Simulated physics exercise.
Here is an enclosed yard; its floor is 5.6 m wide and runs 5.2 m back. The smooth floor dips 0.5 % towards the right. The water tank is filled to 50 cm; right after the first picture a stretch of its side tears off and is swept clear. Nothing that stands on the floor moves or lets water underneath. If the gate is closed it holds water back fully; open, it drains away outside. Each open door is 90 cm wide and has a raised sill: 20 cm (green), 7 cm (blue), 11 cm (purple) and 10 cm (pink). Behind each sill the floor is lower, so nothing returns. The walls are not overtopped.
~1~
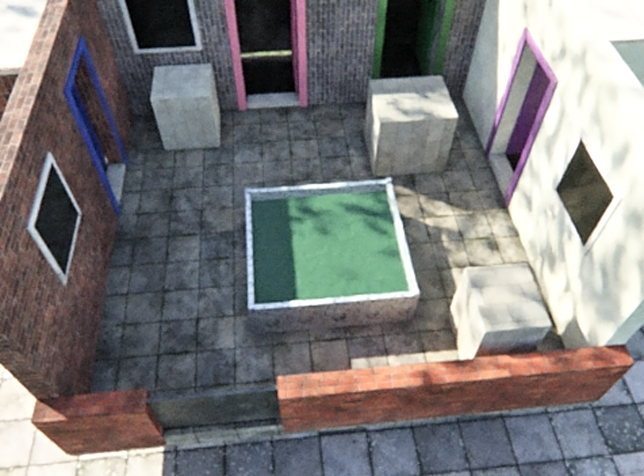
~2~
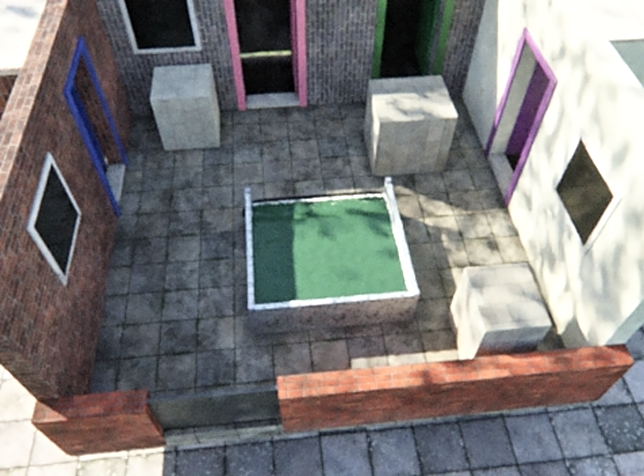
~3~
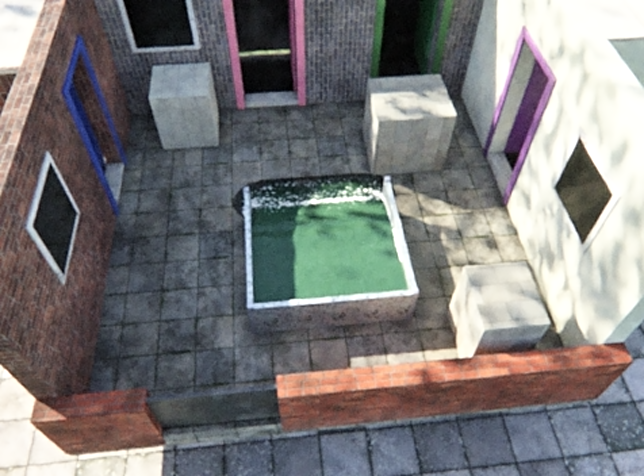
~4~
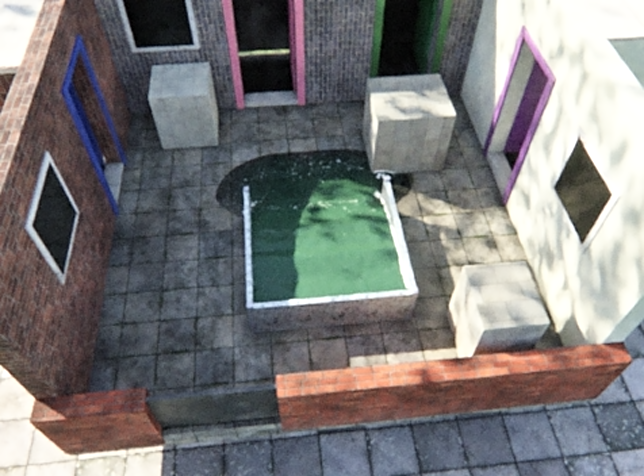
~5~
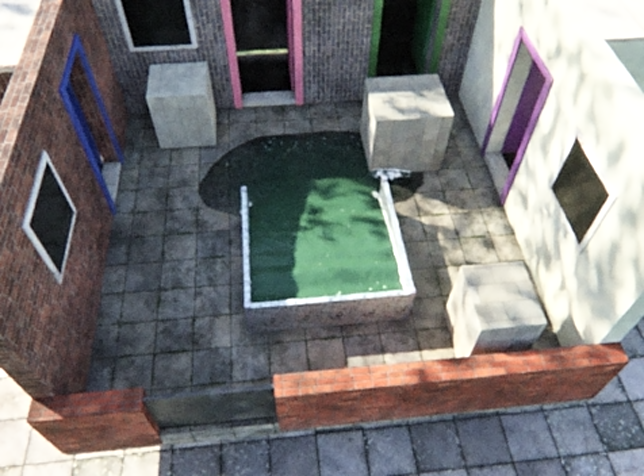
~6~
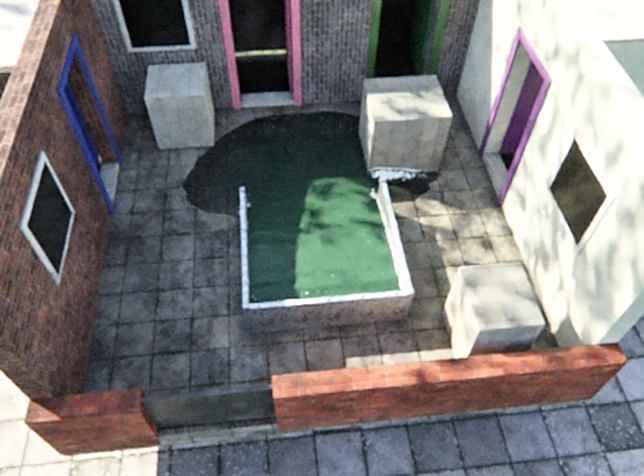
At the start, a square tank of green water sits still in a paved yard among pale blocks and coloured doorways. Its far side disappears, and water pours out through the gap. A dark pool spreads across the paving towards the back wall, widening left and reaching around the right-hand block.
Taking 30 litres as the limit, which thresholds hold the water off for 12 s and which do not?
The water let in: At the green door it stays under the limit; at the blue door it stays under the limit; at the purple door it does not reach the limit; at the pink door it exceeds the limit.
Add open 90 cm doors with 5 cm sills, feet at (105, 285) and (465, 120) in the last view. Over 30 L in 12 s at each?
In turn: Under, above.
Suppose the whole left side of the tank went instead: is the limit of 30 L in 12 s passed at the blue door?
Then: Blue past it.
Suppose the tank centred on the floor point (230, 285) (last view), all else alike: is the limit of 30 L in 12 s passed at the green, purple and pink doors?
Against that limit: Green under, purple under, pink over.
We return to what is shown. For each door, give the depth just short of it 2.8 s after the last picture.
Depths in cm: Green 9, blue 7, purple 10, pink 19.
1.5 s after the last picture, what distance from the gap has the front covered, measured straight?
Roughly 3.6 m.
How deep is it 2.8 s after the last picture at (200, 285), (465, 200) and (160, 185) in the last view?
About 0, 5 and 4 cm.
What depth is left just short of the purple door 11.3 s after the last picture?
Roughly 8.0 cm deep.
Then, 0.7 s after the last picture water covers 30 % of the floor and is deepest (33 cm) near (324, 108); green door 5 cm at the sill, 0 L in, blue door not reached, purple door 2 cm at the sill, 0 L in, pink door 23 cm at the sill, 27 L in.
Then, 1.5 s after the last picture water covers 40 % of the floor and is deepest (30 cm) near (324, 108); green door 12 cm at the sill, 0 L in, blue door 4 cm at the sill, 0 L in, purple door 9 cm at the sill, 0 L in, pink door 28 cm at the sill, 101 L in.
Then, 2.8 s after the last picture water covers 55 % of the floor and is deepest (22 cm) near (459, 101); green door 9 cm at the sill, 0 L in, blue door 7 cm at the sill, 2 L in, purple door 10 cm at the sill, 0 L in, pink door 19 cm at the sill, 191 L in.
Then, 6.3 s after the last picture water covers 90 % of the floor and is deepest (14 cm) near (570, 373); green door 9 cm at the sill, 0 L in, blue door 5 cm at the sill, 16 L in, purple door 7 cm at the sill, 1 L in, pink door 7 cm at the sill, 212 L in.
Then, 11.3 s after the last picture water covers 95 % of the floor and is deepest (10 cm) near (450, 385); green door 5 cm at the sill, 0 L in, blue door 3 cm at the sill, 16 L in, purple door 8 cm at the sill, 1 L in, pink door 4 cm at the sill, 213 L in.
